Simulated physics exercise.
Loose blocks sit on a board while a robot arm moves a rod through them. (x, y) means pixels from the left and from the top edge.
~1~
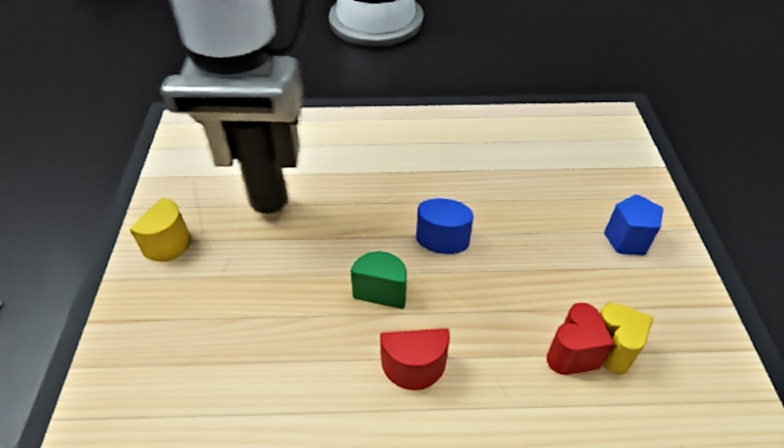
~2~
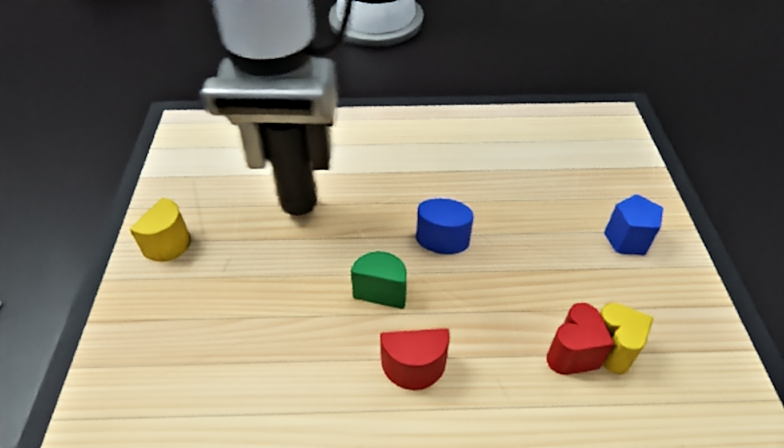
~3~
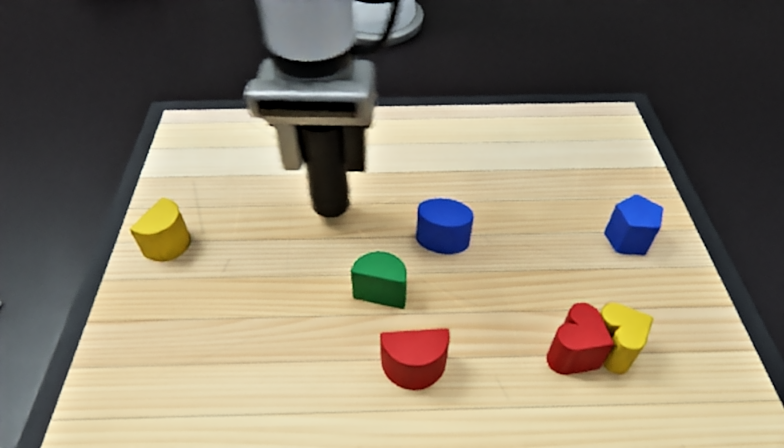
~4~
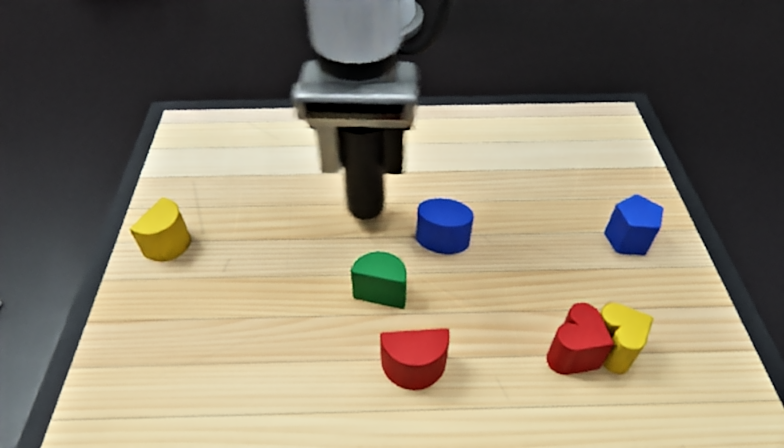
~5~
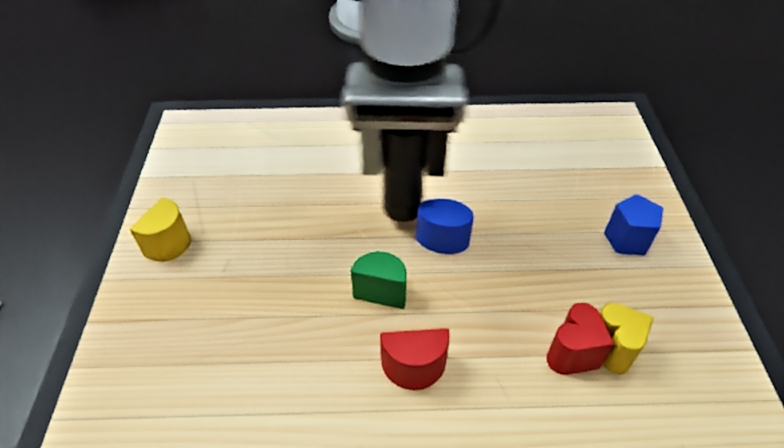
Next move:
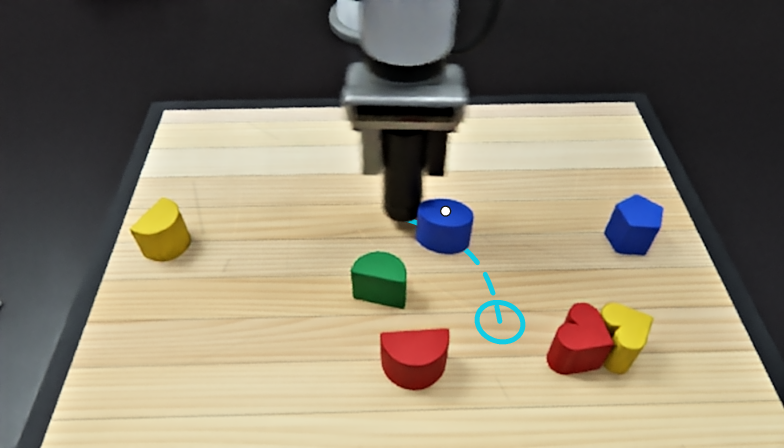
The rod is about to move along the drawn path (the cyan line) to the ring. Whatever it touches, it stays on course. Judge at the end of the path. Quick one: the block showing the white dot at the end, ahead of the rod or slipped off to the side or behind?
No longer ahead of the rod.
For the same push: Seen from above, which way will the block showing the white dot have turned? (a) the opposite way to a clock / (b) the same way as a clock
a
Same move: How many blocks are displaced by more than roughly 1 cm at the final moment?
1.
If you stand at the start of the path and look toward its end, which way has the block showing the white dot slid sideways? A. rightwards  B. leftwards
The one that fits is B, leftwards.
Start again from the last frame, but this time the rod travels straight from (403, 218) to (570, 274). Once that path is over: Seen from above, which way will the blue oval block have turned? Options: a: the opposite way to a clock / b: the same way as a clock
b - the same way as a clock.
The drawn path runs from (403, 218) via (450, 238) and (484, 273), ending at (500, 322); the dot is on the blue oval block.
On the path given first. One third of the way, rod (451, 228); blue oval block (495, 232).
Two thirds of the way, rod (487, 265); blue oval block (539, 256), turned 40° anticlockwise.
At the end, rod (502, 313); blue oval block (547, 265), turned 75° anticlockwise; red heart block not moved.
